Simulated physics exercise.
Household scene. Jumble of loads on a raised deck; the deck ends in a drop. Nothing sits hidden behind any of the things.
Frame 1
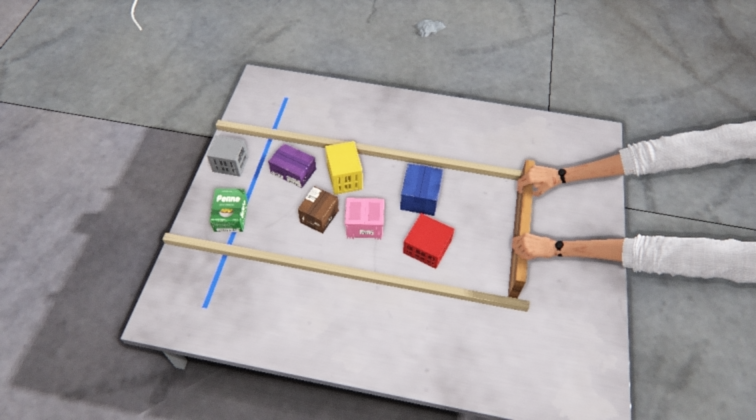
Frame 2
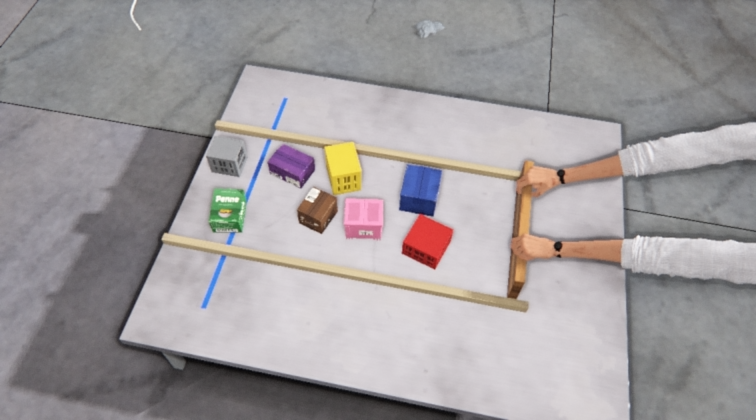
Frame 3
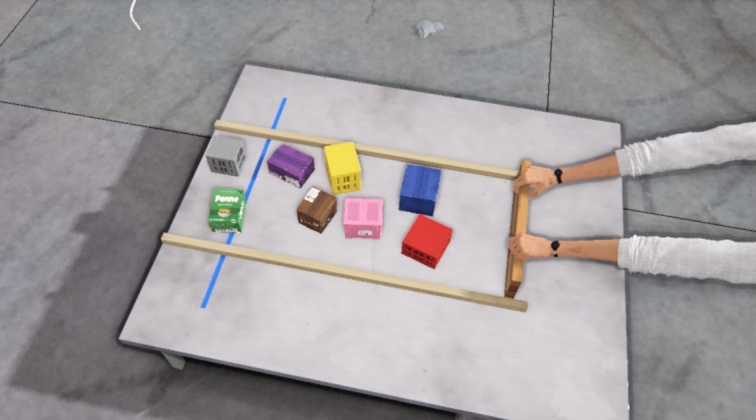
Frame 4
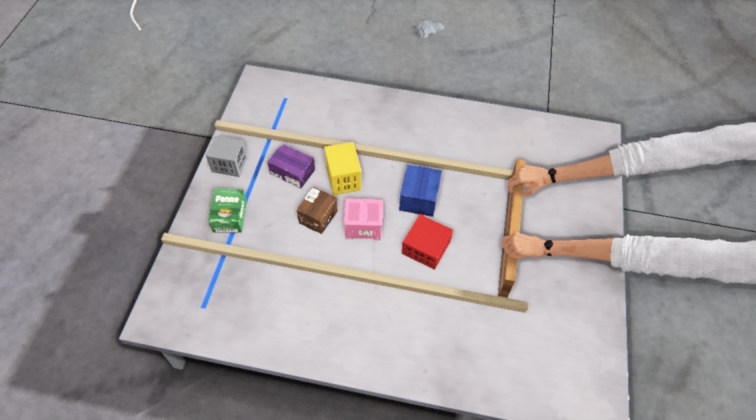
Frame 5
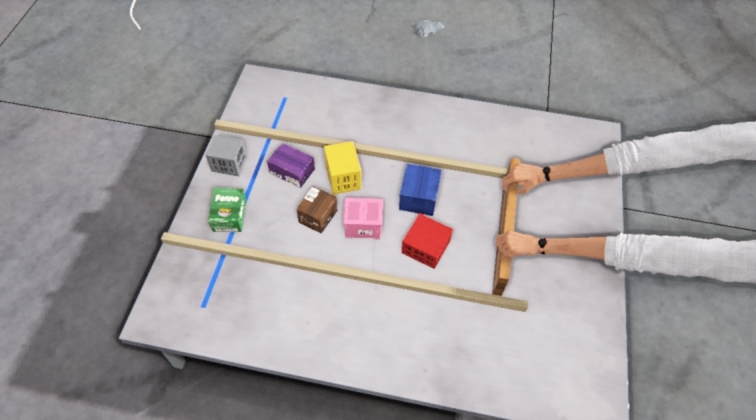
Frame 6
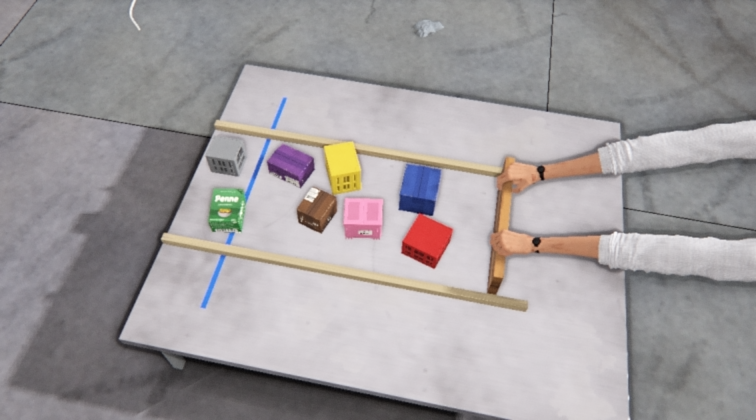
On a raised grey deck, two hands sliding a wooden plank slightly left between rails, the coloured crates and boxes staying still.
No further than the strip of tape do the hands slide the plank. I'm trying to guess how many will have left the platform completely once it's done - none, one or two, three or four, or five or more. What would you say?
I would say three or four leave it.
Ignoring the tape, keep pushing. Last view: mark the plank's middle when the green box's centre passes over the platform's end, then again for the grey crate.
Green box over the end: About (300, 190). Grey crate over the end: About (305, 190).
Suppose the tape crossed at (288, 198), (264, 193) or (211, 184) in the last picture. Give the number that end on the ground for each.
The three tries give 2, 4 and 6.
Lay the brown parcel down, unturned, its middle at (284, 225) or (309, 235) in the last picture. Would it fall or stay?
Lab note: Brown parcel, try one rests in place; try two rests in place.
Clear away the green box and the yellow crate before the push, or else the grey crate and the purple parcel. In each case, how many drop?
Tally per try: 2 / 2.
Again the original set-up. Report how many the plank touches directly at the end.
2.
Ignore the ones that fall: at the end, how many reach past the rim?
Answer: 2.
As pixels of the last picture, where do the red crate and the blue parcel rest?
Okay, so first (220, 208), and next (239, 159).
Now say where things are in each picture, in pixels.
In the first frame, grey crate (228, 156); green box (229, 210); purple parcel (293, 166); plank (522, 227); tape (250, 190).
In the second frame, green box (228, 211); pink tote (364, 220).
In the third frame, purple parcel (291, 166); brown parcel (317, 210).
In the fourth frame, grey crate (227, 157); yellow crate (343, 169).
In the fifth frame, green box (228, 210); plank (506, 225).
In the sixth frame, grey crate (227, 156); green box (228, 210); purple parcel (291, 166); plank (501, 224); tape (249, 190).
Soon after, none off yet; grey crate at rest near (227, 156); green box at rest near (228, 210); purple parcel at rest near (291, 166).
After that, none off yet; grey crate at rest near (227, 156); green box at rest near (228, 210); purple parcel displaced a little near (280, 165).
And then, none off yet; grey crate tilting a little near (187, 151); green box displaced about its own width near (173, 203); purple parcel displaced well along near (223, 156).
In the end, the number that fall off is three or four; gone, brown parcel, purple parcel, green box and grey crate.
